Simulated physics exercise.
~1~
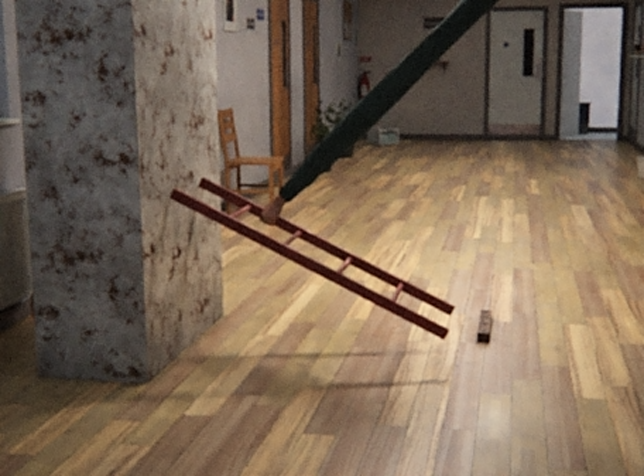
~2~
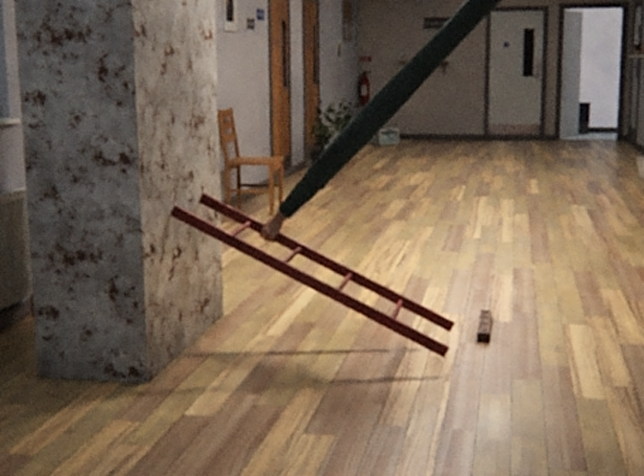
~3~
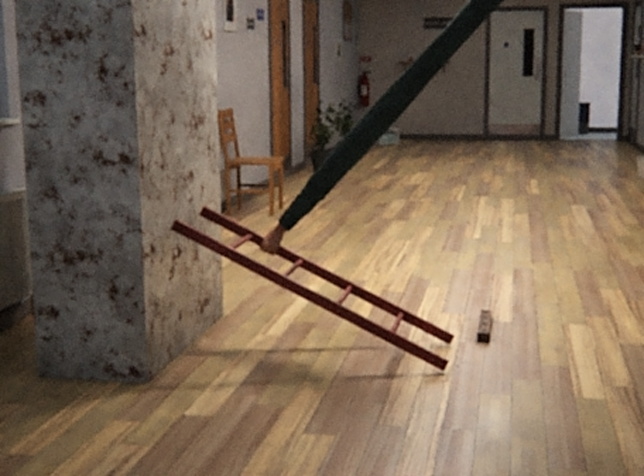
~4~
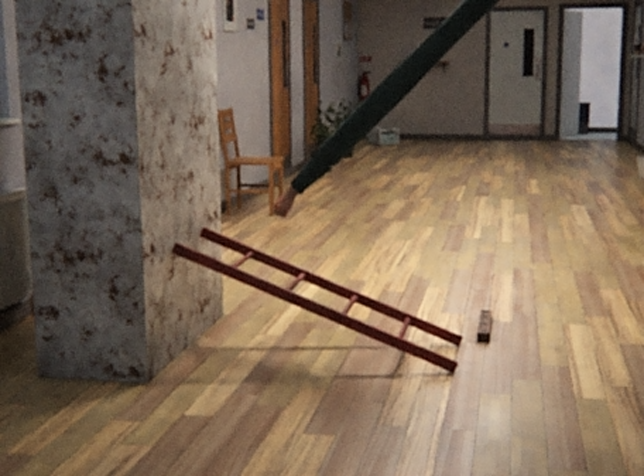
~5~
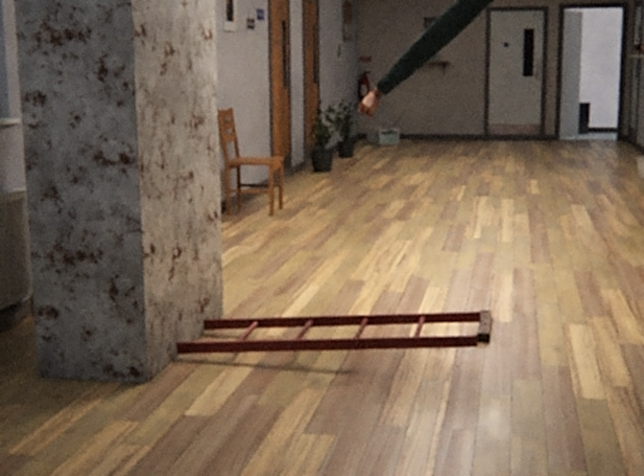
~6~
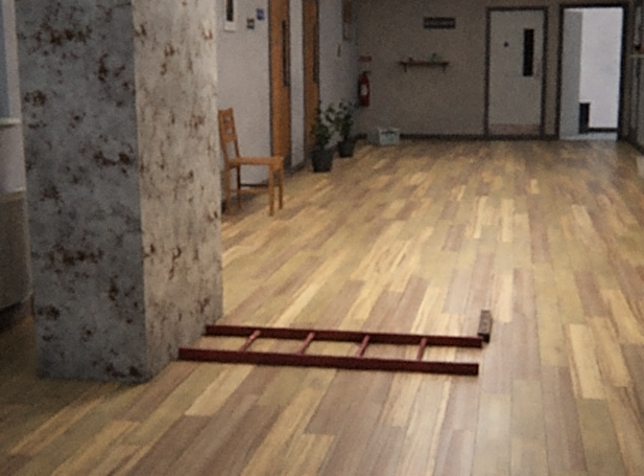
A small red ladder was lowered at a slant against a mottled pillar by a dark-sleeved arm, which let go and drew away; the ladder then slid down and ended up lying flat on the wooden floor beside a small block.
